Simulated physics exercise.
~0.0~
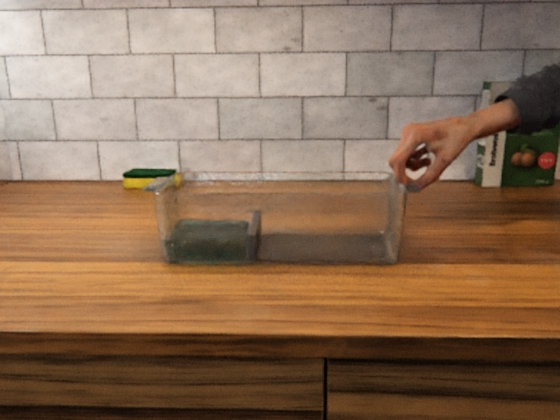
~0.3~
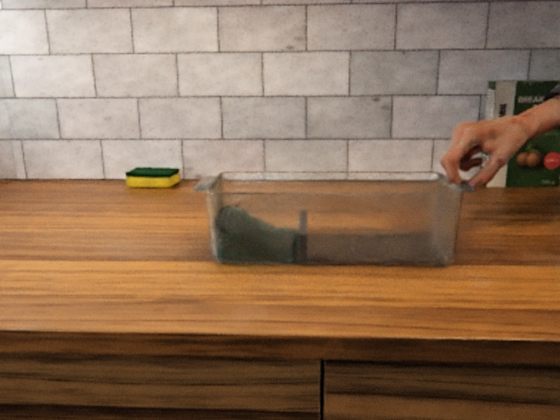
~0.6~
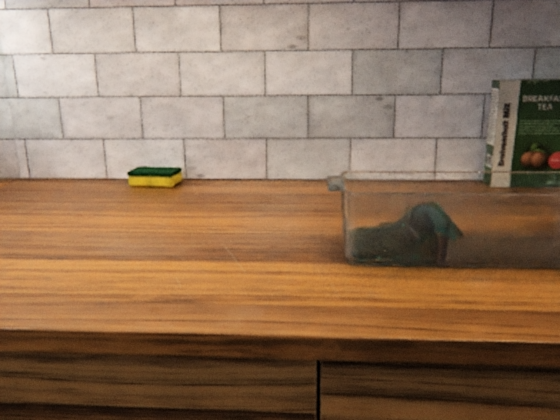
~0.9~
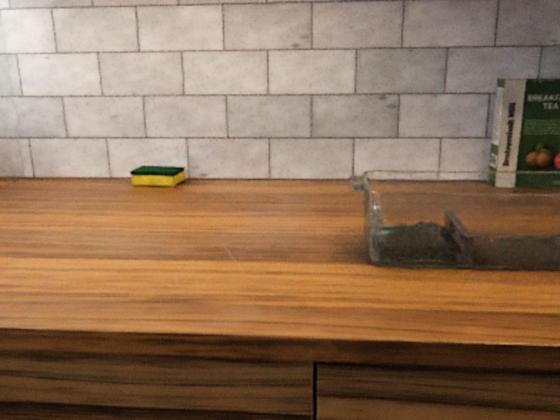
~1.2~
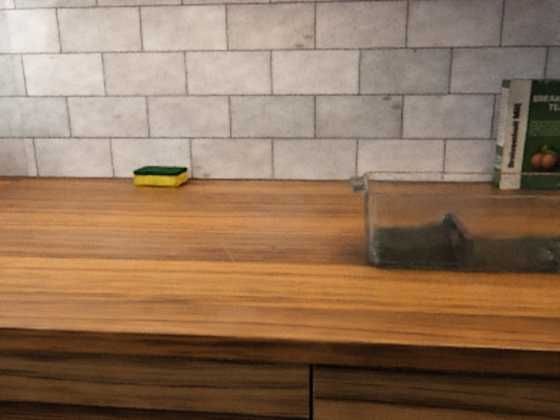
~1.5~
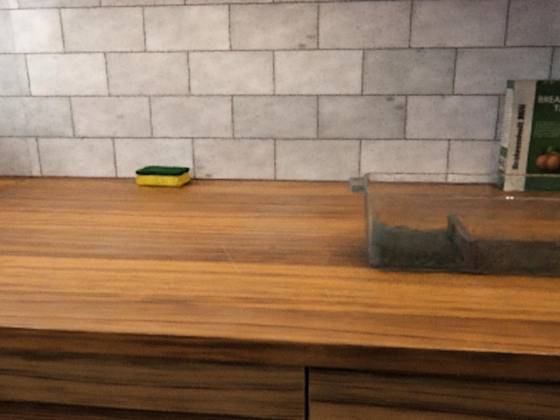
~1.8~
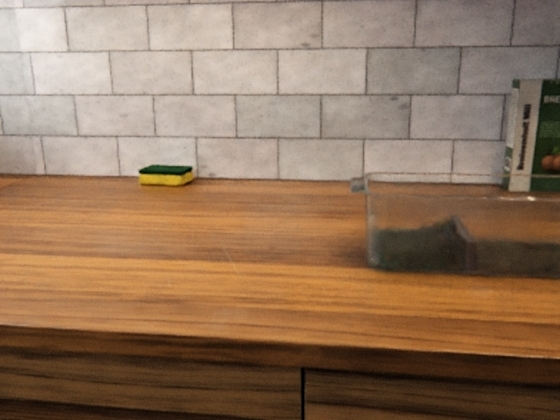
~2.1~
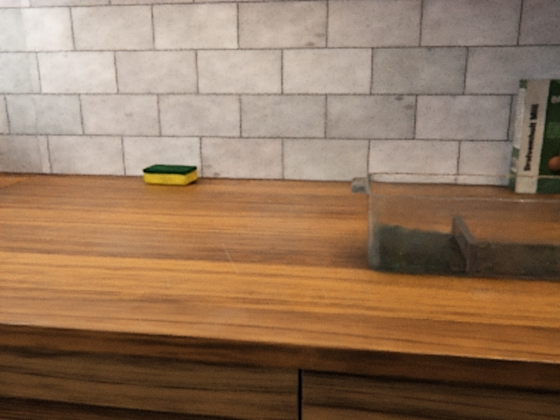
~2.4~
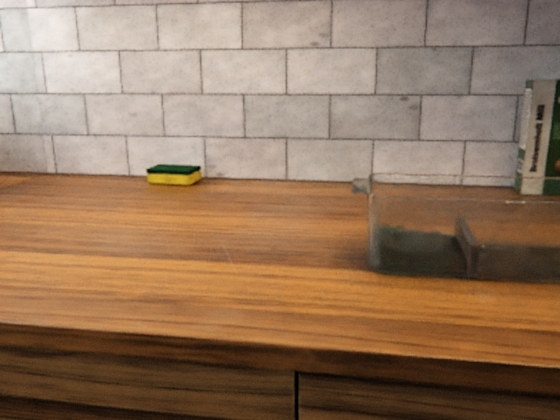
A clear divided container sliding right along a wooden counter, pulled by a hand, its dark liquid surging against the low wall before settling.
